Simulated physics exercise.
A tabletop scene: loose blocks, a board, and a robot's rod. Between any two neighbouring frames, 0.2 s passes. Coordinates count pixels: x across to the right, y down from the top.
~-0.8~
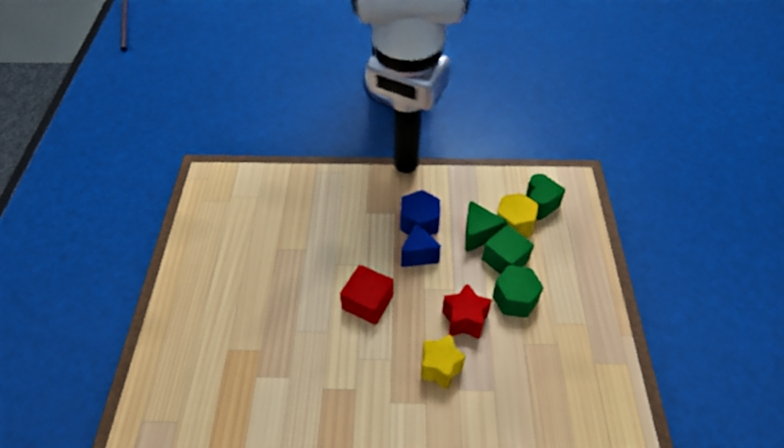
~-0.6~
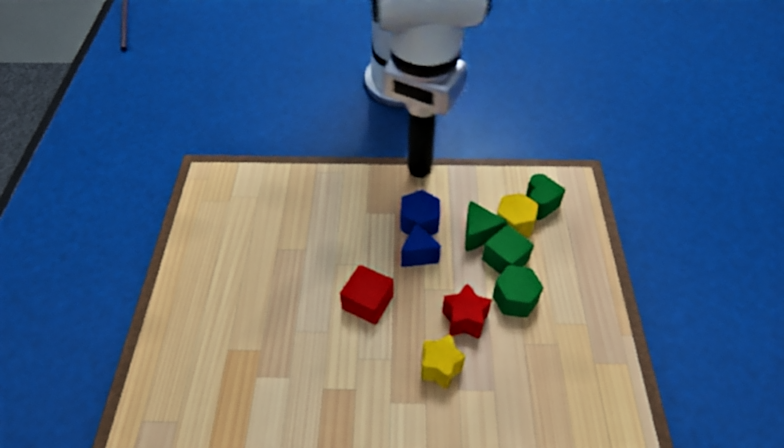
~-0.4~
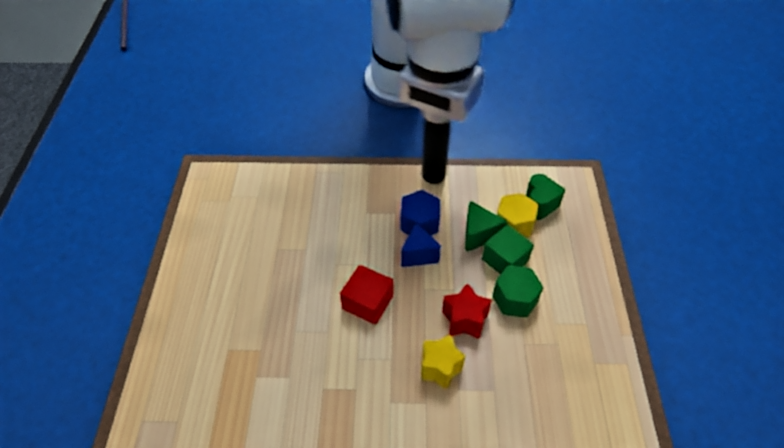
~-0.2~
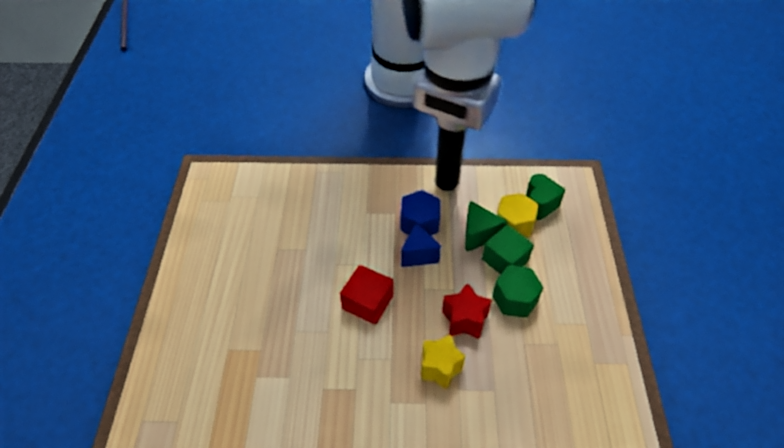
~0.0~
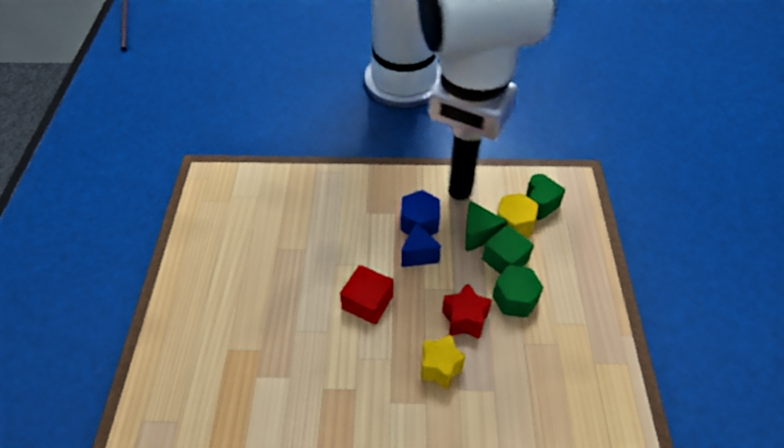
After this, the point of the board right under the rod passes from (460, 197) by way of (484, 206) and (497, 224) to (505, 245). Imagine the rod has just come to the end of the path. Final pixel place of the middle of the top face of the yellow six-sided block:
Its top face will be centred at roughly (544, 229).
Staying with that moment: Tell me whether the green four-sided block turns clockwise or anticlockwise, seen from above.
Viewed from the top, it goes clockwise.
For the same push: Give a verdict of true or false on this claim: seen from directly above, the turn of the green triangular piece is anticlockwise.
That claim is false.
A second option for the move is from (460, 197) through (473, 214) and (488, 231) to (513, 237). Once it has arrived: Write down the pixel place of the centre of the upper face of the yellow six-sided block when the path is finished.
That would be at about pixel (547, 212).
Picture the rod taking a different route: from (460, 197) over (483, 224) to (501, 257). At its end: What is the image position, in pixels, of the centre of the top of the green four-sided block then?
Put as a pixel place, it's (530, 261).
On the path given first. Halfway along, rod (494, 208); yellow six-sided block (526, 214).
At the end, rod (507, 240); green triangular piece (477, 227), turned 25° clockwise; green four-sided block (512, 256), turned 25° clockwise; yellow six-sided block (544, 229), turned 60° anticlockwise; green six-sided block (520, 291), turned 20° anticlockwise.
